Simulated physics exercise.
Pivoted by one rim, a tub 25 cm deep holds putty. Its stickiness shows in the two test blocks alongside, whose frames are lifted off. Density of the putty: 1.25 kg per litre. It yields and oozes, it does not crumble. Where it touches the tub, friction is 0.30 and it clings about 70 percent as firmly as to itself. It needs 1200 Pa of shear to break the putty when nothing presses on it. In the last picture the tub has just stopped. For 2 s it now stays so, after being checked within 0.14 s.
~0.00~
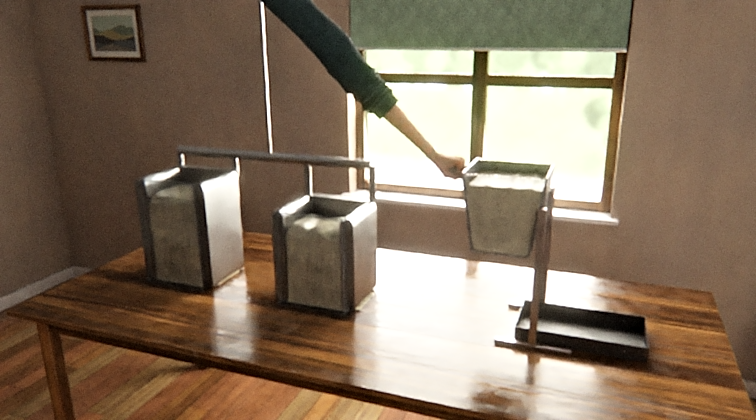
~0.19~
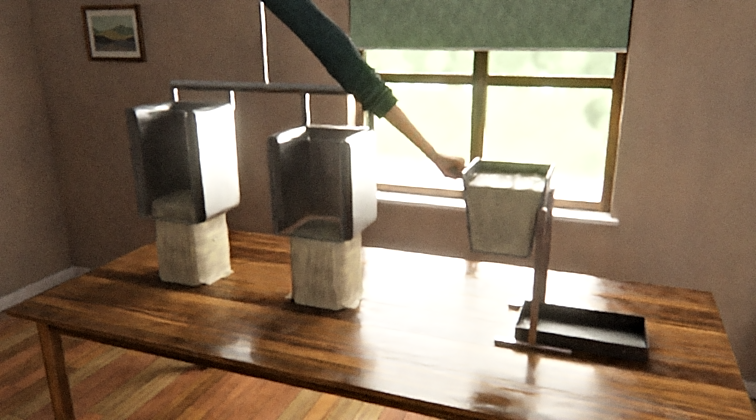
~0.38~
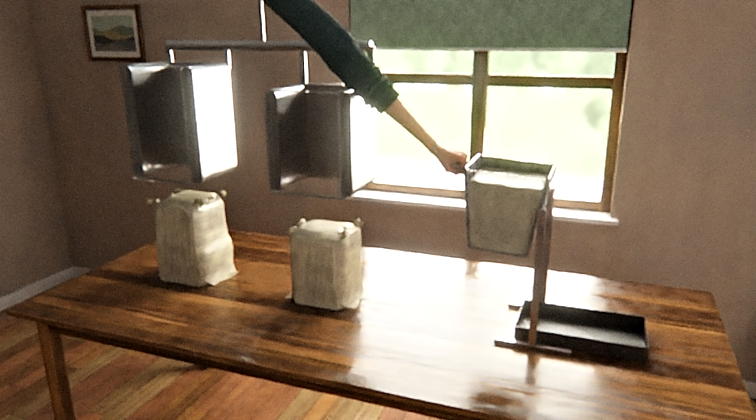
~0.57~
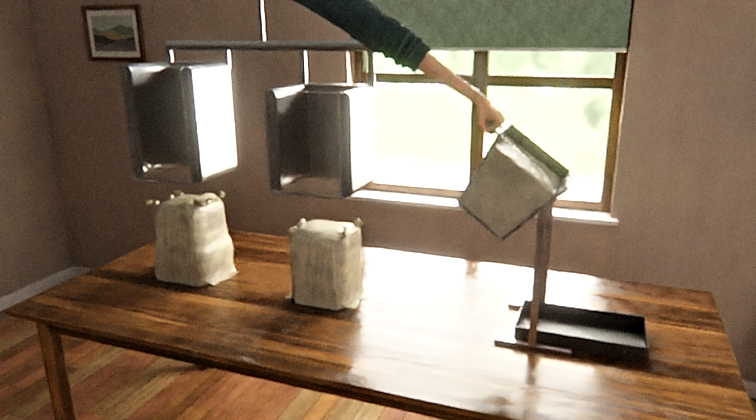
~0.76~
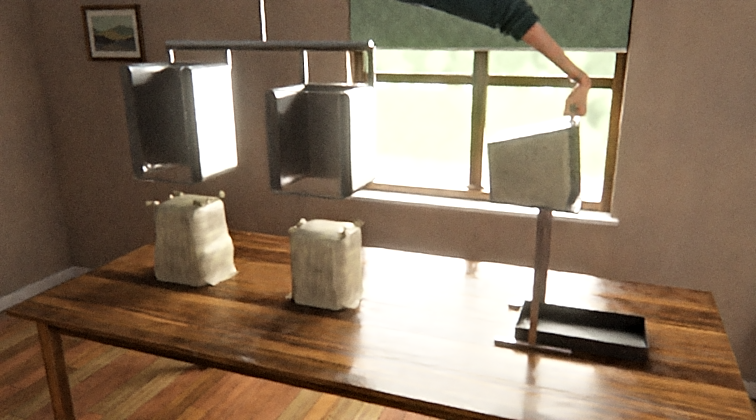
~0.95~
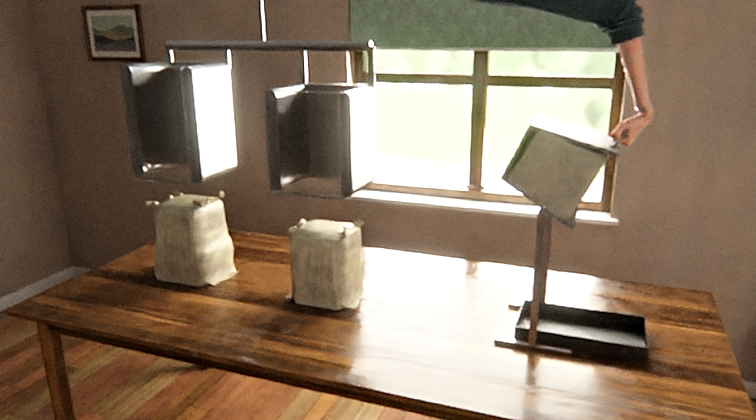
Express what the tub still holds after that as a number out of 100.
Something like 0 per cent.
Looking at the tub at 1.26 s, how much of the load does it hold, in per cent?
Near 30 %.
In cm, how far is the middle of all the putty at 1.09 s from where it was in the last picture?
Close to 6 centimetres.
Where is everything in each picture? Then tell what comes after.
In the first picture, handle-side rim at (464, 173), tilt 0 degrees; top of the putty at (530, 190); blocks stand 36 cm, 29 cm (left to right).
In the second picture, handle-side rim at (464, 173), tilt 0 degrees; top of the putty at (530, 190); blocks stand 35 cm, 29 cm (left to right).
In the third picture, handle-side rim at (466, 169), tilt 3 degrees; top of the putty at (476, 182); blocks stand 34 cm, 29 cm (left to right).
In the fourth picture, handle-side rim at (501, 135), tilt 36 degrees; top of the putty at (499, 150); blocks stand 33 cm, 29 cm (left to right).
In the fifth picture, handle-side rim at (576, 129), tilt 84 degrees; top of the putty at (556, 134); blocks stand 33 cm, 29 cm (left to right).
In the sixth picture, handle-side rim at (618, 157), tilt 114 degrees; top of the putty at (536, 132); blocks stand 33 cm, 29 cm (left to right).
After 1.09 s, the tub is at 114 degrees and holds 89 %.
After 1.26 s, the tub is at 114 degrees and holds 28 %.
After 1.43 s, the tub is at 114 degrees and holds 0 %.
After 1.60 s, the tub is at 114 degrees and holds 0 %.
After 2.95 s, at the end, the tub is at 114 degrees and holds 0 %.
